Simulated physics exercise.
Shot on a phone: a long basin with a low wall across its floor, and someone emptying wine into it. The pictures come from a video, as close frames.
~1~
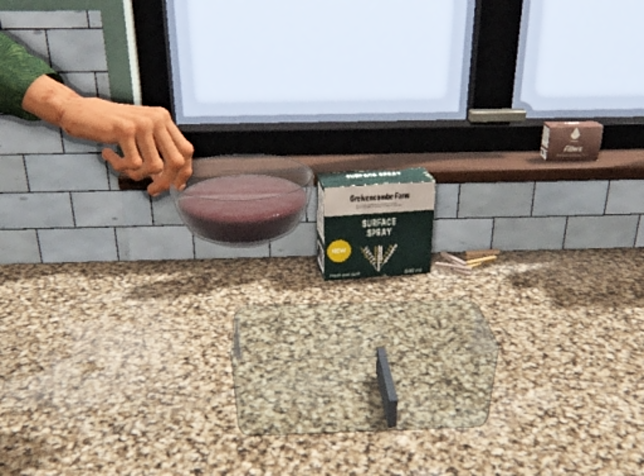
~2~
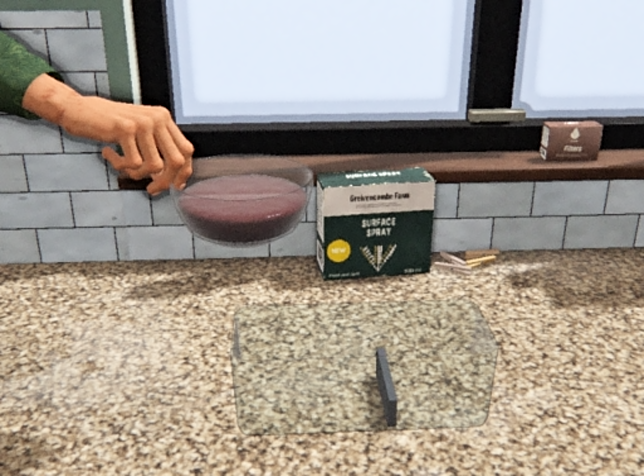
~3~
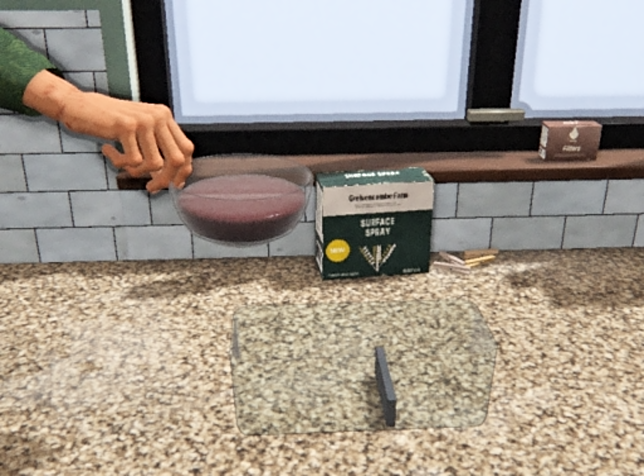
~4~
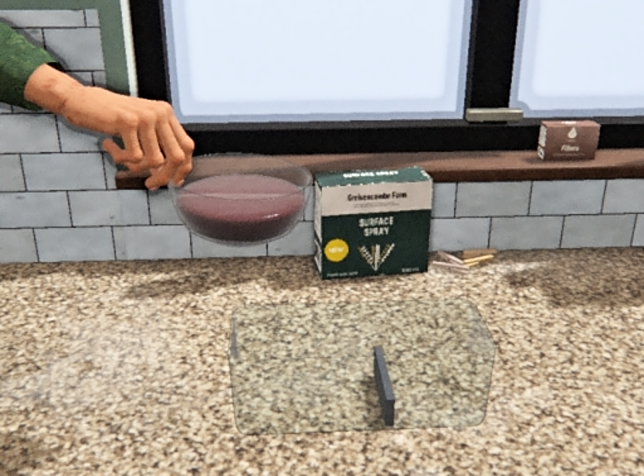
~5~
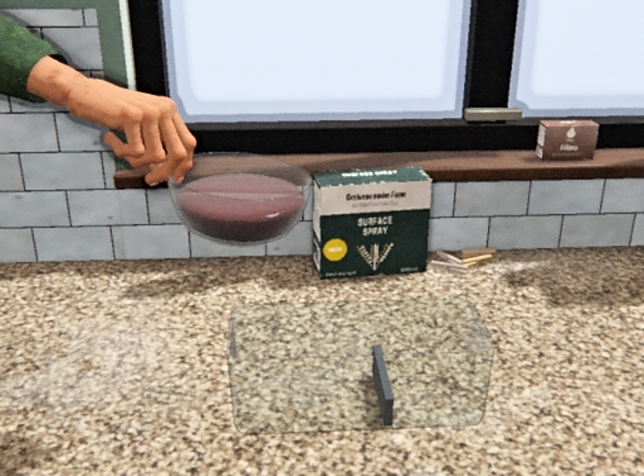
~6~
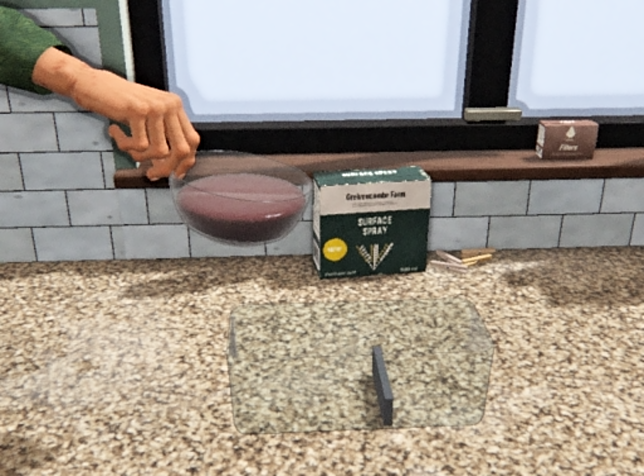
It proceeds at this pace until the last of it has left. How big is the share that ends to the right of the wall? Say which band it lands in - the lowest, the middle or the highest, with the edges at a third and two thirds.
Falls short of a third.
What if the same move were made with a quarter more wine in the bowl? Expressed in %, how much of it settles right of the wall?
Roughly 25 %.
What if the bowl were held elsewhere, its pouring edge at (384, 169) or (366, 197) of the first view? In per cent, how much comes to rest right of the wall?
Close to 90 in a hundred, then close to 70 in a hundred.
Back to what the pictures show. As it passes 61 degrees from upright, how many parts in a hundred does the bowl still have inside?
60 per cent, roughly.
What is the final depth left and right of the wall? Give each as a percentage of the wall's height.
On the left it is 60 per cent, on the right 10.
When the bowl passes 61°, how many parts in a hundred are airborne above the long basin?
Airborne fraction: Approx. 35 %.
A moment on, the bowl is tipped part way and 59 per cent is still to pour, 4 is left of the wall and 0 right of it.
Next, the bowl is tipped on its side and 9 per cent is still to pour, 69 is left of the wall and 6 right of it.
Then the bowl is tipped on its side and 0 per cent is still to pour, 91 is left of the wall and 7 right of it.
Later the bowl is tipped on its side and 0 per cent is still to pour, 91 is left of the wall and 8 right of it.
Finally, 91 per cent lies left of the wall, 8 right of it and 1 outside.
